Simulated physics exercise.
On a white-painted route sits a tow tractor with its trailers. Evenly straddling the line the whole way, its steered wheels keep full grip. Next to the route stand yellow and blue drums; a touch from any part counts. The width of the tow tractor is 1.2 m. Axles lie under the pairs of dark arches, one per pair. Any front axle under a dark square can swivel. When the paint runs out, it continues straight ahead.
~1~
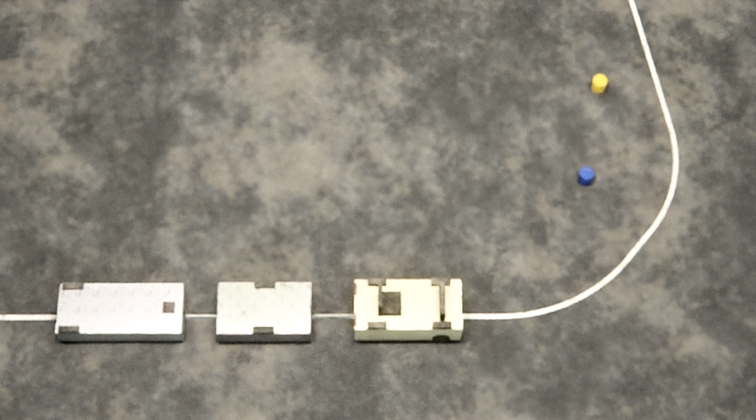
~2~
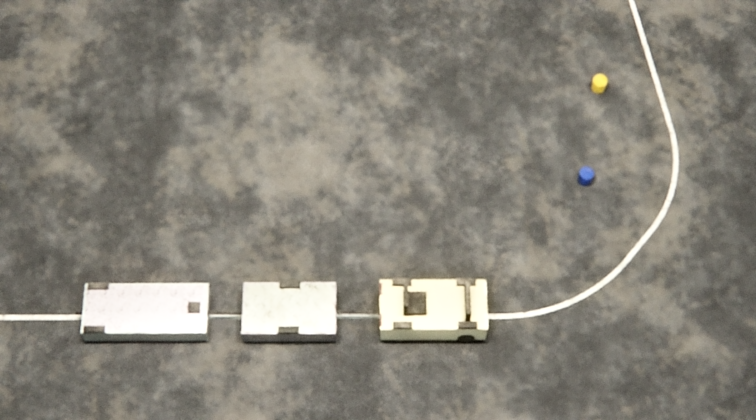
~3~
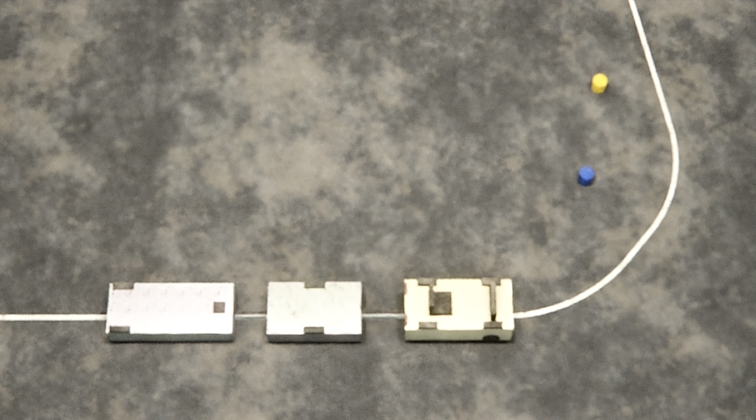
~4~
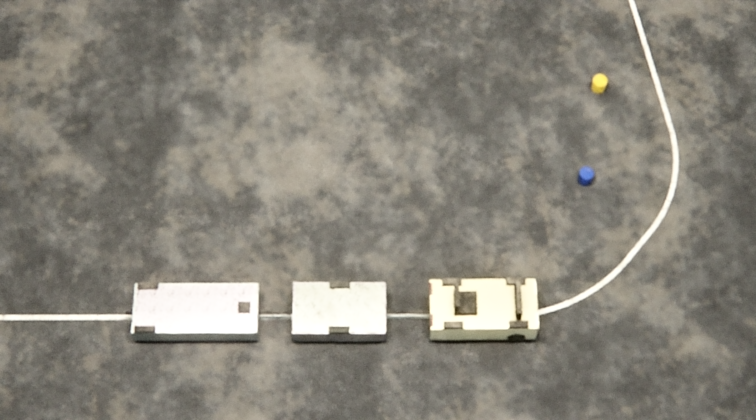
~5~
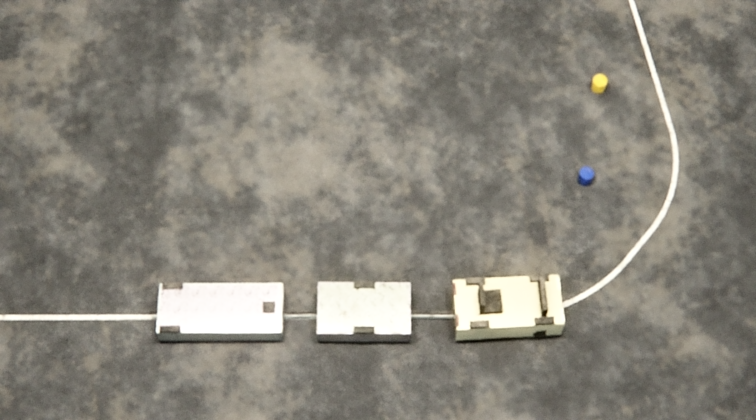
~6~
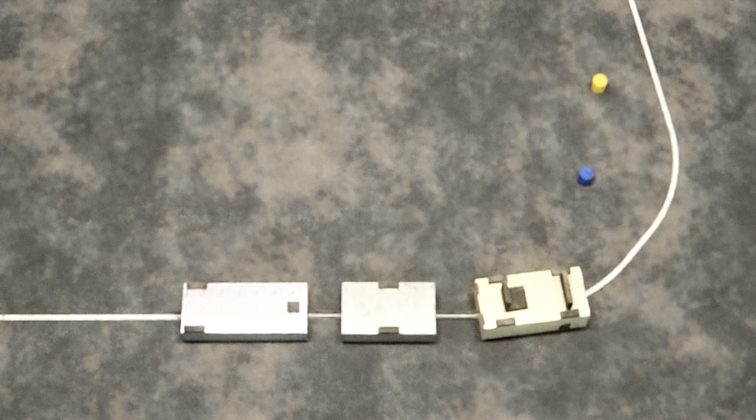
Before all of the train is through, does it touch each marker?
Yellow: Left alone; blue: Left alone.
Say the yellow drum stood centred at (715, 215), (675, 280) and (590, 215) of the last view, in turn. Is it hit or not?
Place one: No contact; place two: No contact; place three: Contact.
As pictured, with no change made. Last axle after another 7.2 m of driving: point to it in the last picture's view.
The axle is about at (489, 294).
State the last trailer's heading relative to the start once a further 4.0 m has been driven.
The last trailer is now at about 0 degrees to its starting heading.
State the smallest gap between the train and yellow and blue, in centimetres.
Yellow 15 and blue 15.
3.6 m further on, the last axle is at (349, 309) of the last picture, on the line.
7.2 m further on, the last axle is at (489, 294) of the last picture, 30 cm off the line.
12.5 m further on, the last axle is at (627, 178) of the last picture, 110 cm off the line; blue has been passed with 15 cm to spare.
15.6 m further on, the last axle is at (639, 72) of the last picture, 55 cm off the line; yellow has been passed with 15 cm to spare.
18.0 m further on, the last axle is out of the picture, 20 cm off the line; 0 of 2 struck in all.
